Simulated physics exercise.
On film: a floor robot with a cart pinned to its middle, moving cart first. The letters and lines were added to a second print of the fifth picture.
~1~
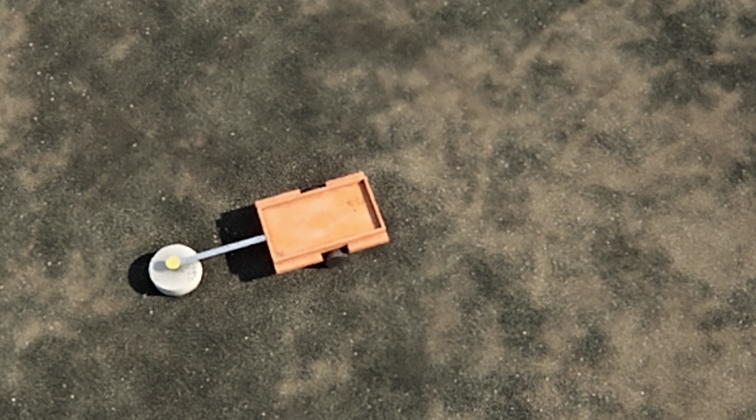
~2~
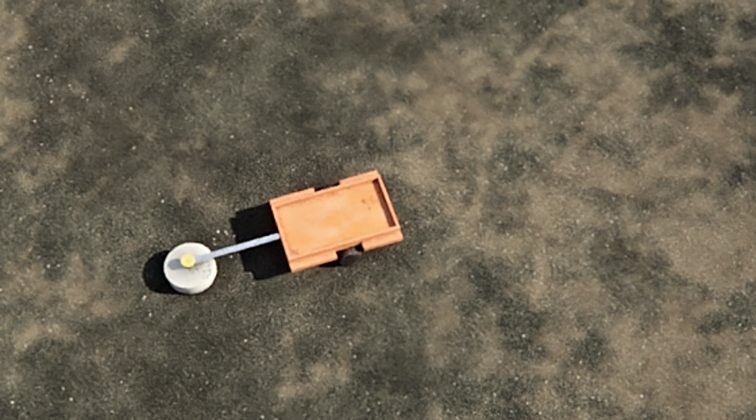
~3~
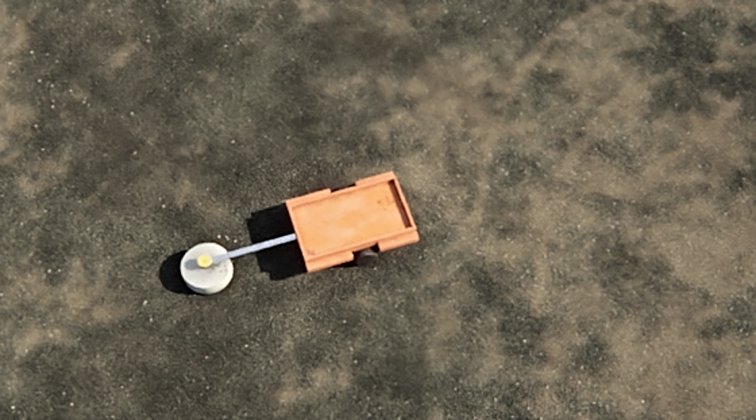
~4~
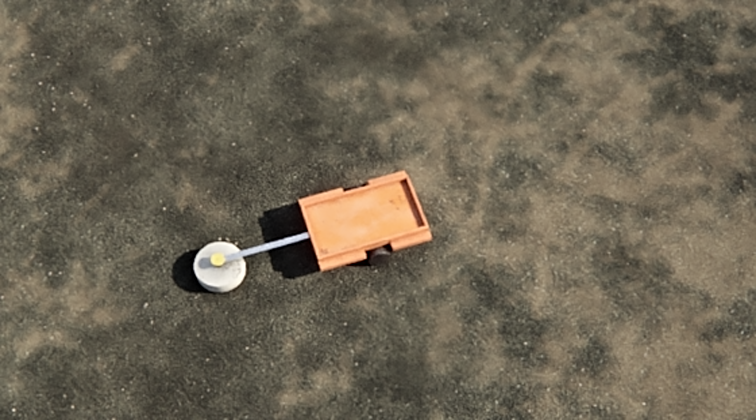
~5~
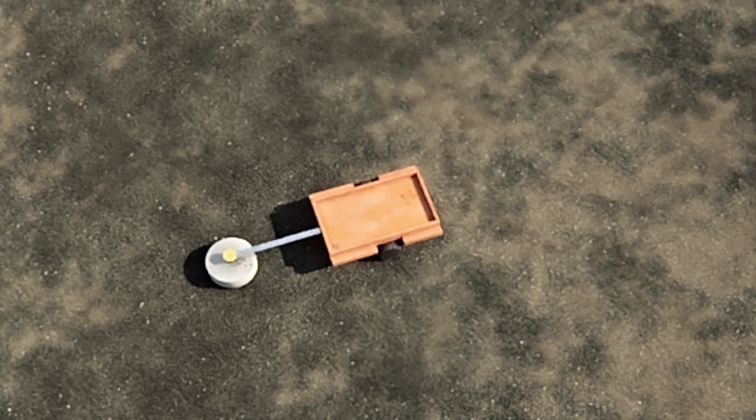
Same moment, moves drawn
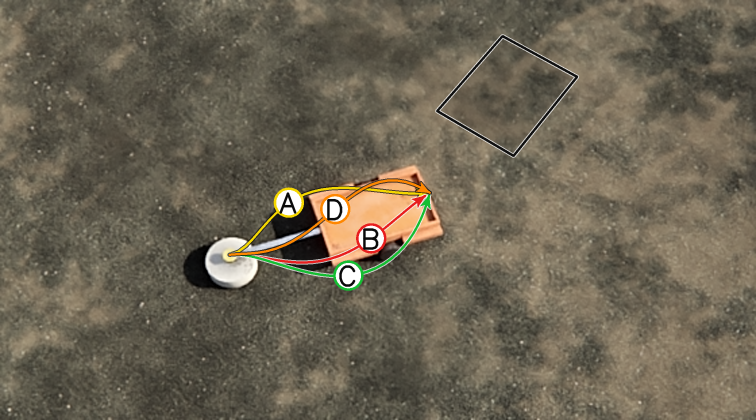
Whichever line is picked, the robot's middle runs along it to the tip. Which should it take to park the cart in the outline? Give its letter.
The robot should drive C.
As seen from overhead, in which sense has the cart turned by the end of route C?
Anticlockwise.
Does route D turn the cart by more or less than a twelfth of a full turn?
Less than that.
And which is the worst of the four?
A is the worst.
On the marked copy, A from (229, 255) via (313, 191) to (430, 193); B from (229, 255) via (340, 256) to (425, 196); C from (229, 255) via (358, 274) to (429, 195); D from (229, 255) via (329, 215) to (430, 193); the bay at (508, 94).
Following C. Soon after the start, robot (318, 280), cart (432, 189).
Later, robot (398, 259), cart (473, 145).
In the end, robot (429, 200), cart (507, 96); the cart stands in the bay.
As for the rest, A leaves the cart at (578, 215), out of the bay; B leaves the cart at (538, 118), out of the bay; D leaves the cart at (573, 172), out of the bay.
